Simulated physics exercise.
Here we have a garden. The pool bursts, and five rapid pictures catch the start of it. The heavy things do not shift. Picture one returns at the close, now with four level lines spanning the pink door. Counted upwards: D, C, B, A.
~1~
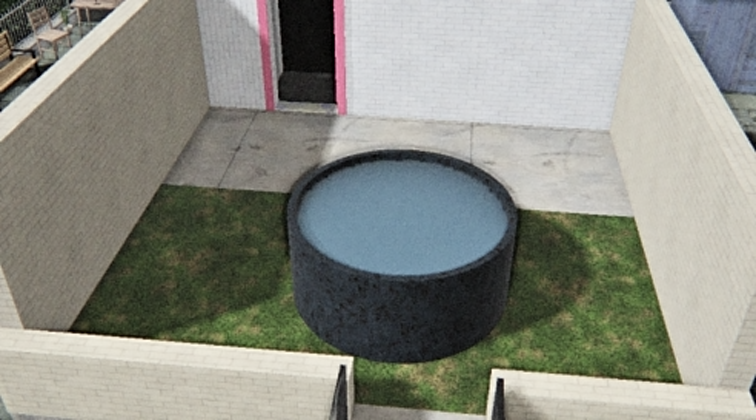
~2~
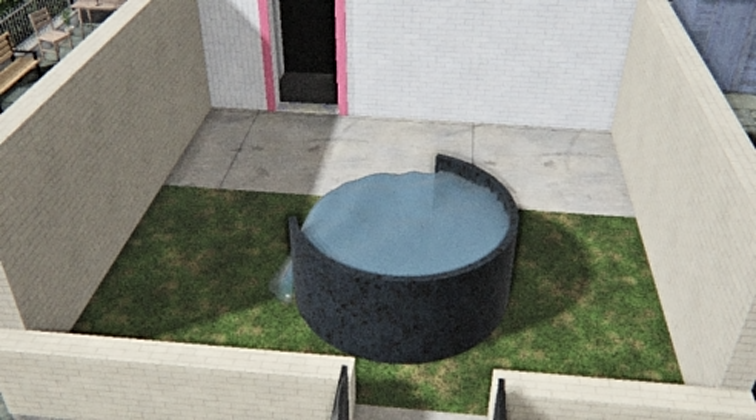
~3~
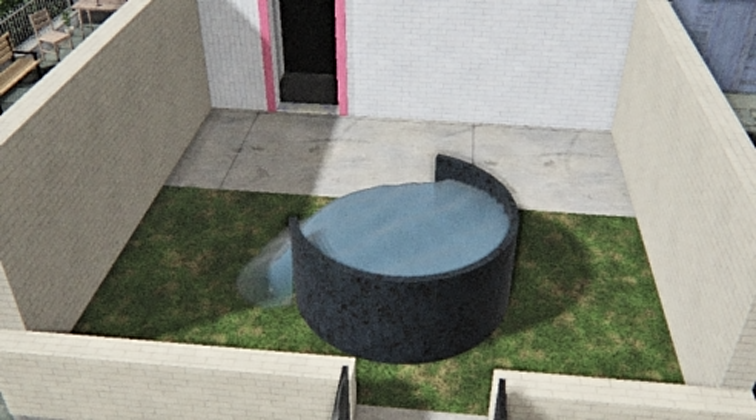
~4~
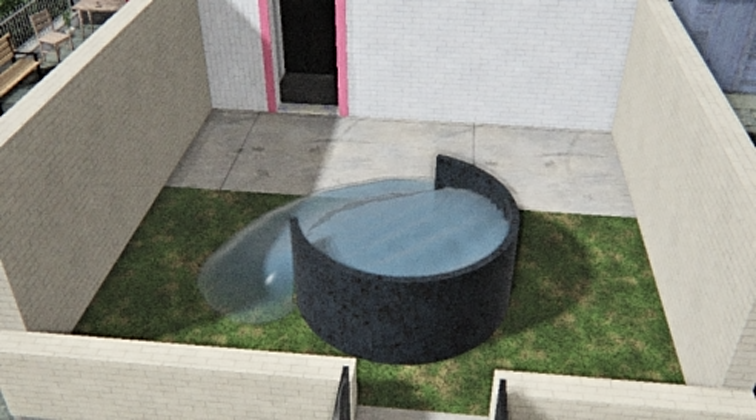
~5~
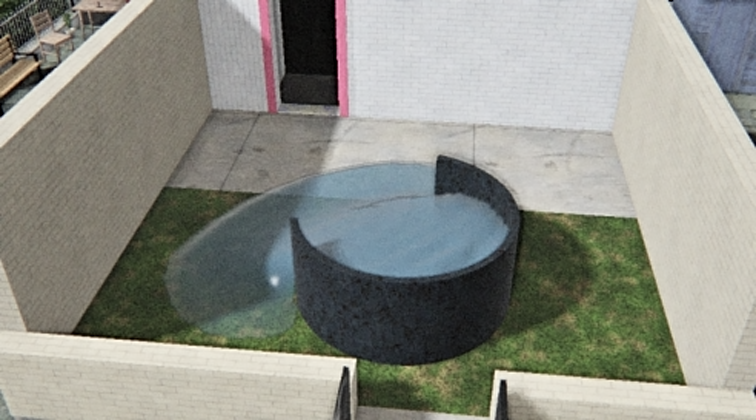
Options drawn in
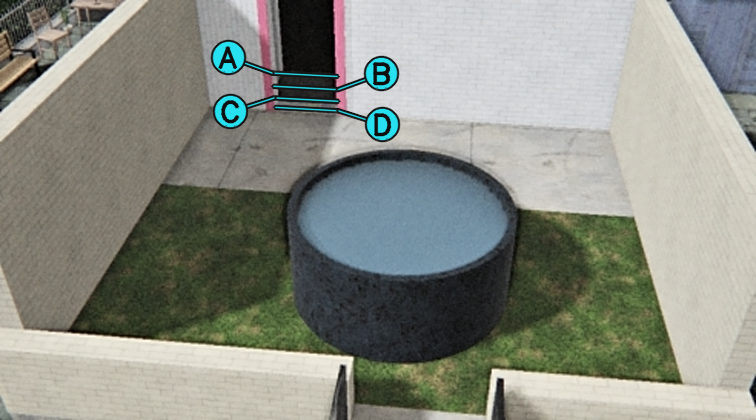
In a walled garden, part of a round pool's wall vanishes and water spreads left over the grass.
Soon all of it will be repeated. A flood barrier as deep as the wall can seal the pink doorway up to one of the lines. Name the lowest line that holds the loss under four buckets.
Mark B just does it.
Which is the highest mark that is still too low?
Here it is mark C.
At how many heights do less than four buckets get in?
Two of them.
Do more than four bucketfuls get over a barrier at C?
Yes, that goes wrong.
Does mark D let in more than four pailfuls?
Yes, that goes wrong.
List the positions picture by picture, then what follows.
In the first frame, water in the pool at rest, its middle at (402, 214); foot of the pink doorway at (306, 112); open gate at (422, 359).
In the second frame, 2 % of the ground under water, visible out to (286, 283).
In the third frame, 6 % of the ground under water, visible out to (250, 291).
In the fourth frame, 13 % of the ground under water, visible out to (213, 293).
In the fifth frame, 22 % of the ground under water, visible out to (198, 313).
In cyan, A at (304, 74); B at (305, 87); C at (306, 99); D at (306, 109); from the bottom up D, C, B, A.
Choosing A, nothing gets over.
Choosing B, a splash gets over, under a bucket.
Choosing C, about 11 bucketfuls get in.
Choosing D, dozens of bucketfuls pour in.
